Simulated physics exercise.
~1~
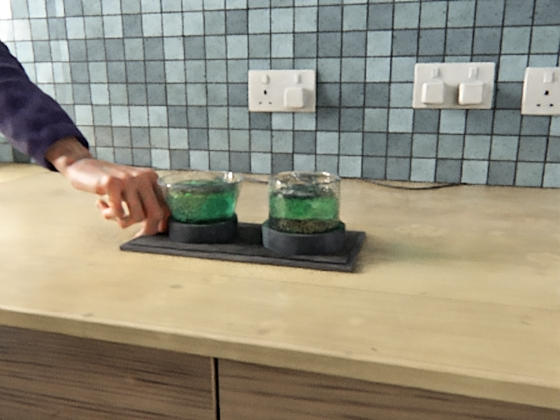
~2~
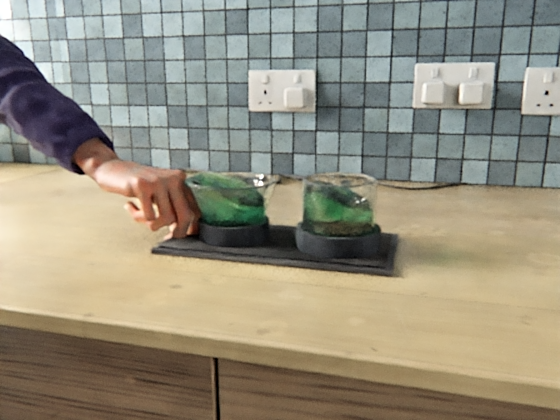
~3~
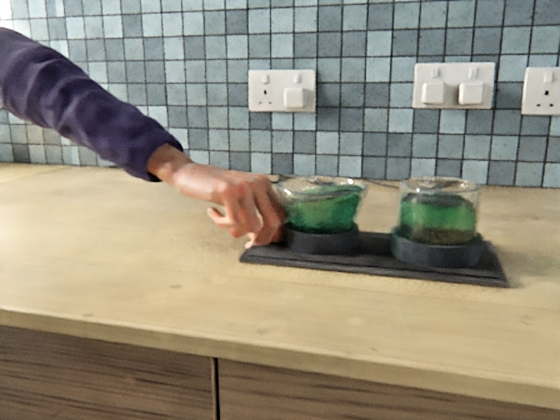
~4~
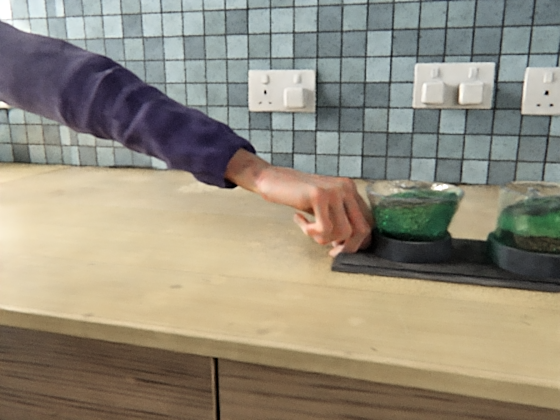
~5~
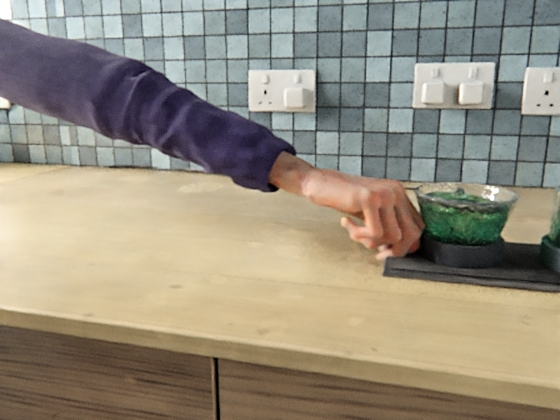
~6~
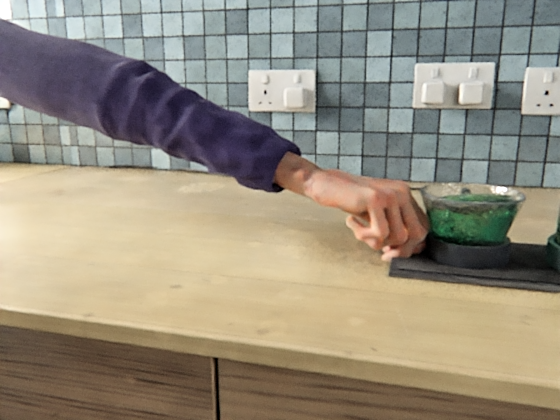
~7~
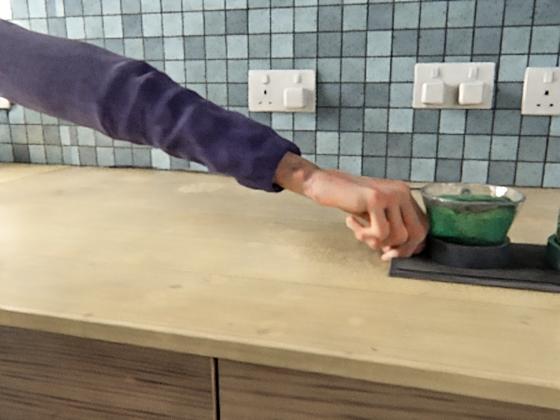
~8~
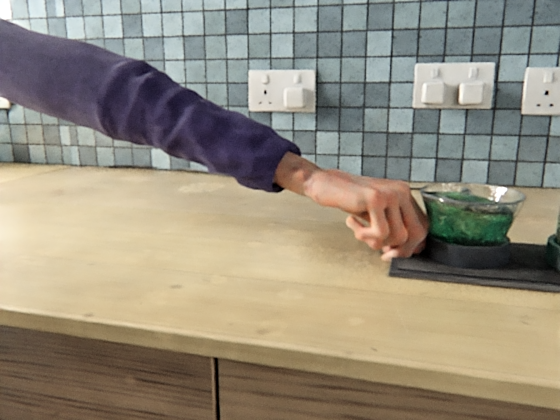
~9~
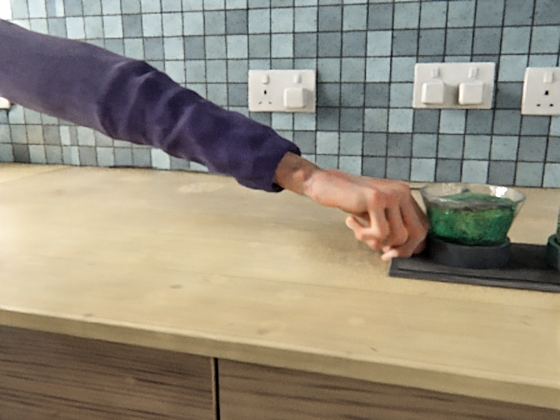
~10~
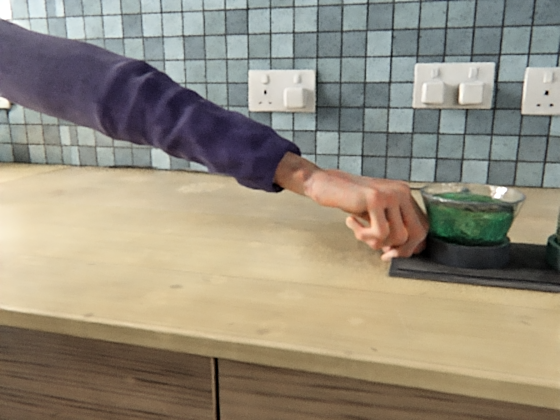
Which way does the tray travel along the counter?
The tray moves to the right along the counter.
